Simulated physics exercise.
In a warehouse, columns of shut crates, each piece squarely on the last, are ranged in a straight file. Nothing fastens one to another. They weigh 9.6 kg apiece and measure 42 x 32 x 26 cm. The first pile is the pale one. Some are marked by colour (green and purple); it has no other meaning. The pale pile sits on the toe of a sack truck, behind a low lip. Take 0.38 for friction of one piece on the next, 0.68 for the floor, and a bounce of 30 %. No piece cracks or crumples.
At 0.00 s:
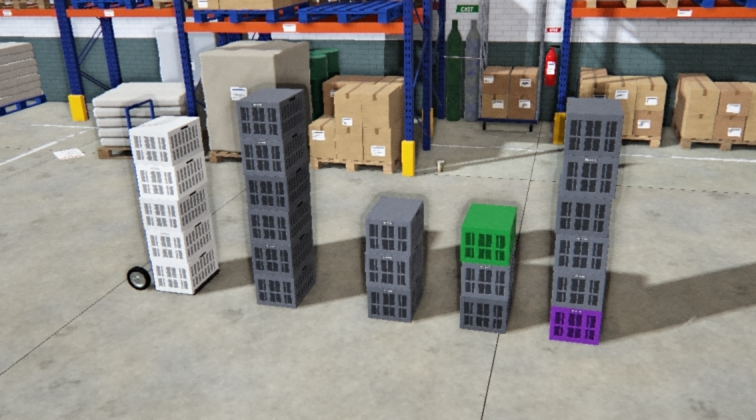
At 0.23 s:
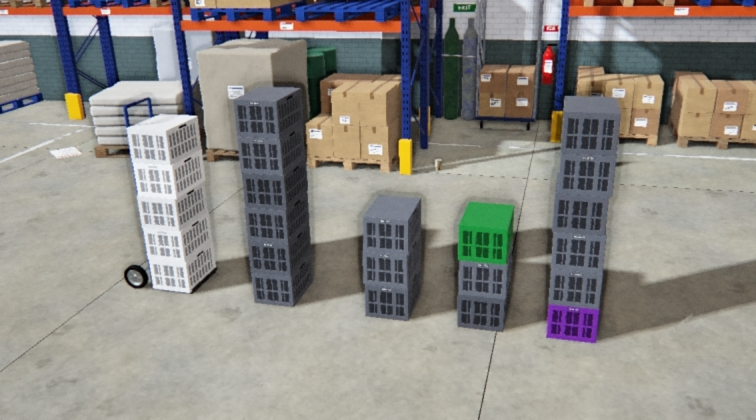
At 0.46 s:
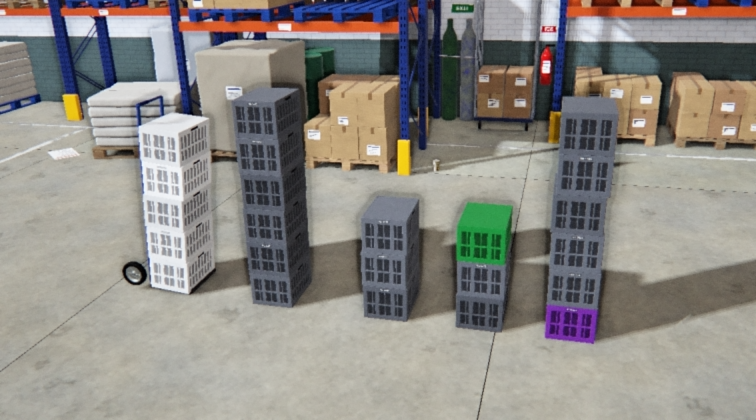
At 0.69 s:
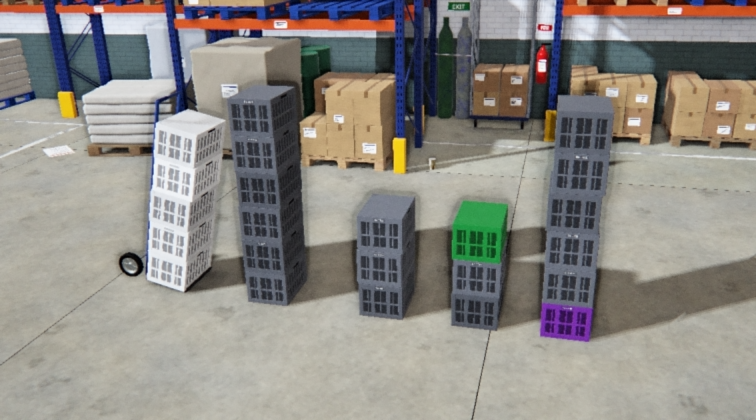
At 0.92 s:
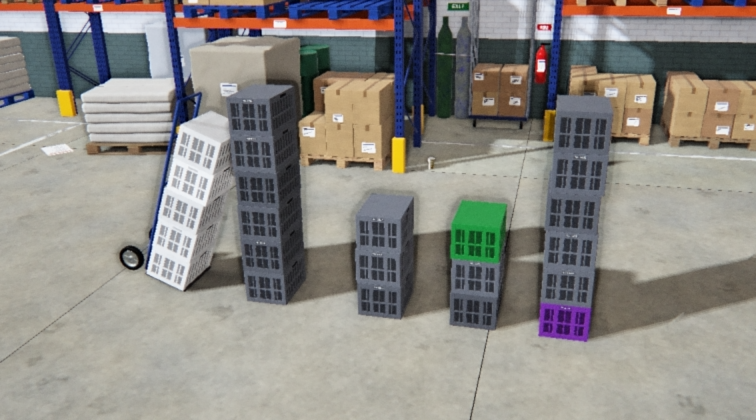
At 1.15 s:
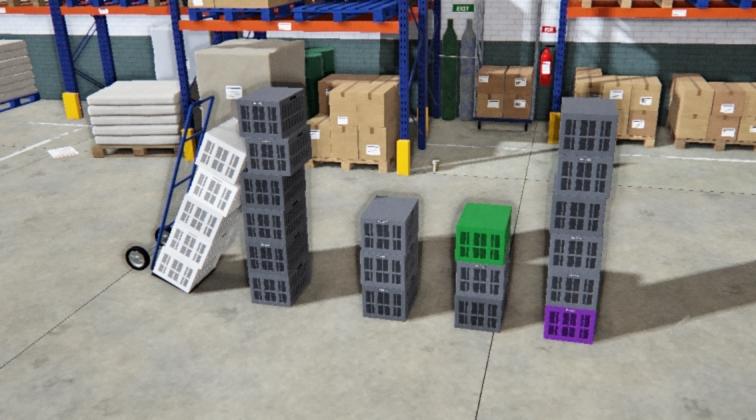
The video shows a hand truck and its stack of white crates tilting rightward toward a tall grey stack, whose top two crates then shift slightly right, while the other stacks, with green and purple crates, stay still.
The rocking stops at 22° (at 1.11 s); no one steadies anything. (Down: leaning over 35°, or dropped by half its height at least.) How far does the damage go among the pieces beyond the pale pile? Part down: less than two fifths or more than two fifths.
It comes to upwards of two fifths.
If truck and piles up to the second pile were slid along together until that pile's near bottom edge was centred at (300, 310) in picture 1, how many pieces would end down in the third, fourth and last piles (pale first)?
In that case third 1, fourth 2, last 6.
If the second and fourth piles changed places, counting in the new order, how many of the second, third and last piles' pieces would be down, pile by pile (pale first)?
Then second 3, third 0, last 0.
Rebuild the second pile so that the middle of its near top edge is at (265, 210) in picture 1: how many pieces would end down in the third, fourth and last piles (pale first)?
Then third 0, fourth 0, last 0.
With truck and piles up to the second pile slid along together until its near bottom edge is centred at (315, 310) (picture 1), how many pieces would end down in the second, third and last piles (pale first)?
Then second 6, third 1, last 6.
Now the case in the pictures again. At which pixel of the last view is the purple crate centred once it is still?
Near (614, 310).
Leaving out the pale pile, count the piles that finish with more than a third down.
4 in all.
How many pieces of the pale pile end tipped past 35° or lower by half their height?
5 of them.
By 2.00 s, 5 of the pale pile down; none of the 18 other crates down, 6 disturbed.
By 2.52 s, 5 of the pale pile down; 6 of the 18 other crates down.
By 3.78 s, 5 of the pale pile down; 9 of the 18 other crates down; green crate tilted 28°; purple crate tilted 19°.
By 4.40 s, 5 of the pale pile down; 18 of the 18 other crates down; purple crate tilted 69°; green crate tilted 69°, 16 cm lower.
When it is over (5.2 s), 5 of the pale pile down; 18 of the 18 other crates down; green crate on its side; purple crate on its side. That is 100 per cent. In pixels of the last frame, middles, green crate near (623, 269), purple crate near (614, 310).
